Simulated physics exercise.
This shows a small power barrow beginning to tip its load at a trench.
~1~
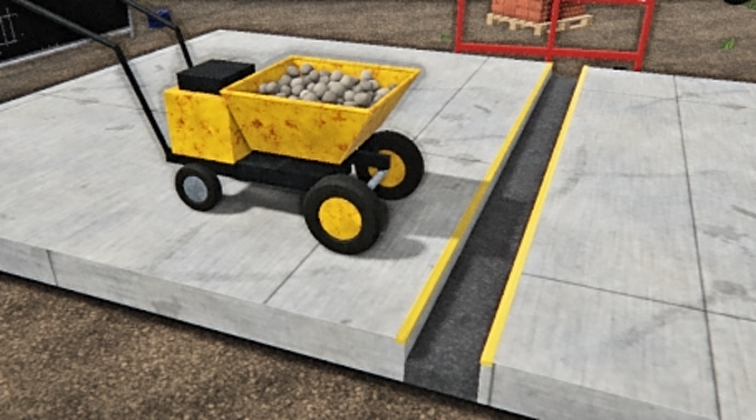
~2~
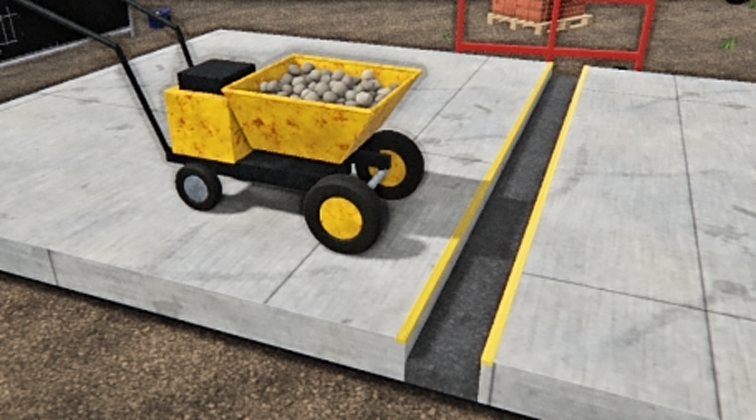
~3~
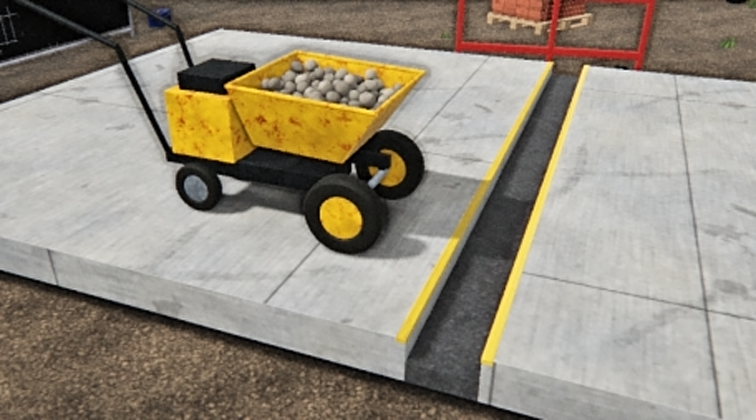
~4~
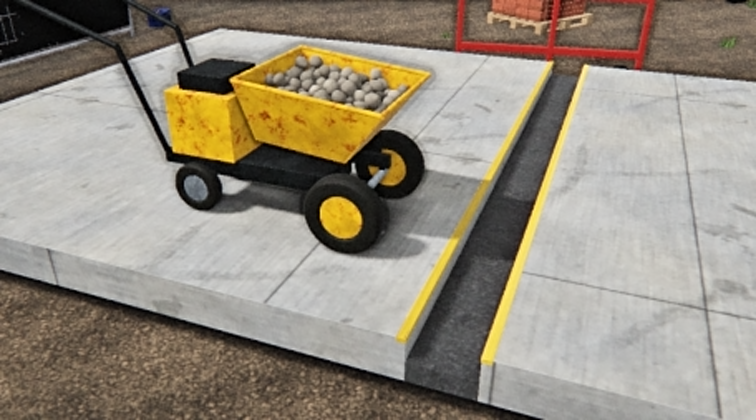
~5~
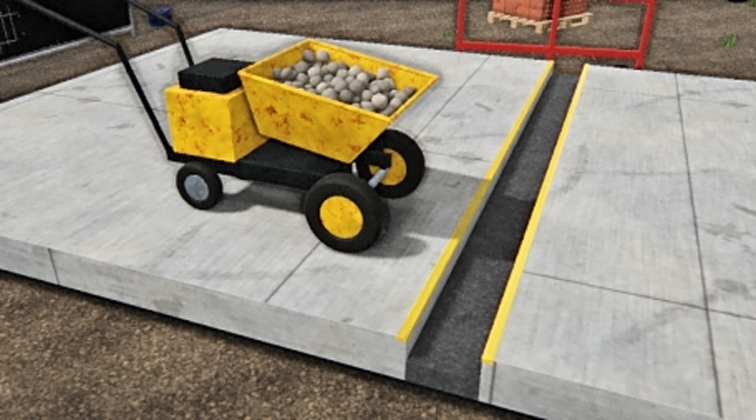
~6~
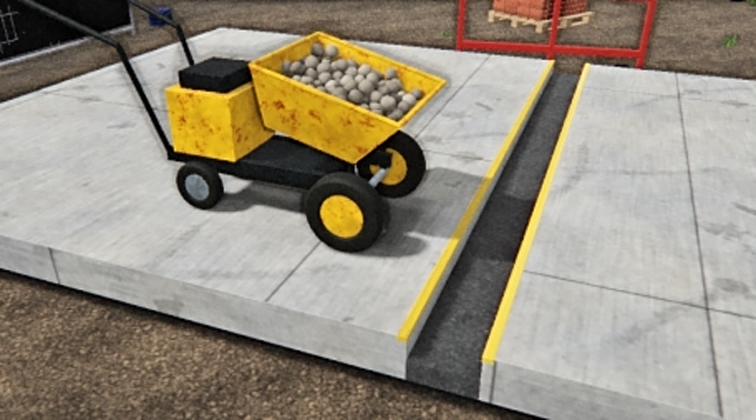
The rusty yellow skip on a small power barrow, loaded with round grey pebbles, sat level, then slowly tilted forward to the right while the wheels stayed still on the concrete beside a narrow, yellow-edged trench.
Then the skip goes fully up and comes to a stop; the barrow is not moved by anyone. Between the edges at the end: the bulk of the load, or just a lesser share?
The bulk.
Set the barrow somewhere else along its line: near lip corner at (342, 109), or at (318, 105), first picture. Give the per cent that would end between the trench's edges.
The first stop gives 80 per cent; the second gives 60 per cent.
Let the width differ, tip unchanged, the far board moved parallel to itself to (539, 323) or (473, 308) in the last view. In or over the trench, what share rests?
First case 90 %, second case 40 %.
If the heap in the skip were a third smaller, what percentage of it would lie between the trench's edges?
80 per cent or thereabouts.
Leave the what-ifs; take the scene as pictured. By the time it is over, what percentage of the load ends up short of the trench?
About 0 %.
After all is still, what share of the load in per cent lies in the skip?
I'd put it at about 5 per cent.
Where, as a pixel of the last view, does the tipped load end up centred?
I'd mark it at roughly (501, 248).
Just after the last frame, skip tipped steeply; every one in the skip.
A moment on, skip tipped right over; the larger part in the skip; roughly a quarter in or heaped over the trench; about a tenth beyond it; just a few falling.
Further on, skip tipped right over; about a tenth in the skip; roughly two thirds in or heaped over the trench; roughly a quarter beyond it.
When it is over, skip tipped right over; about a tenth in the skip; roughly two thirds in or heaped over the trench; roughly a quarter beyond it.
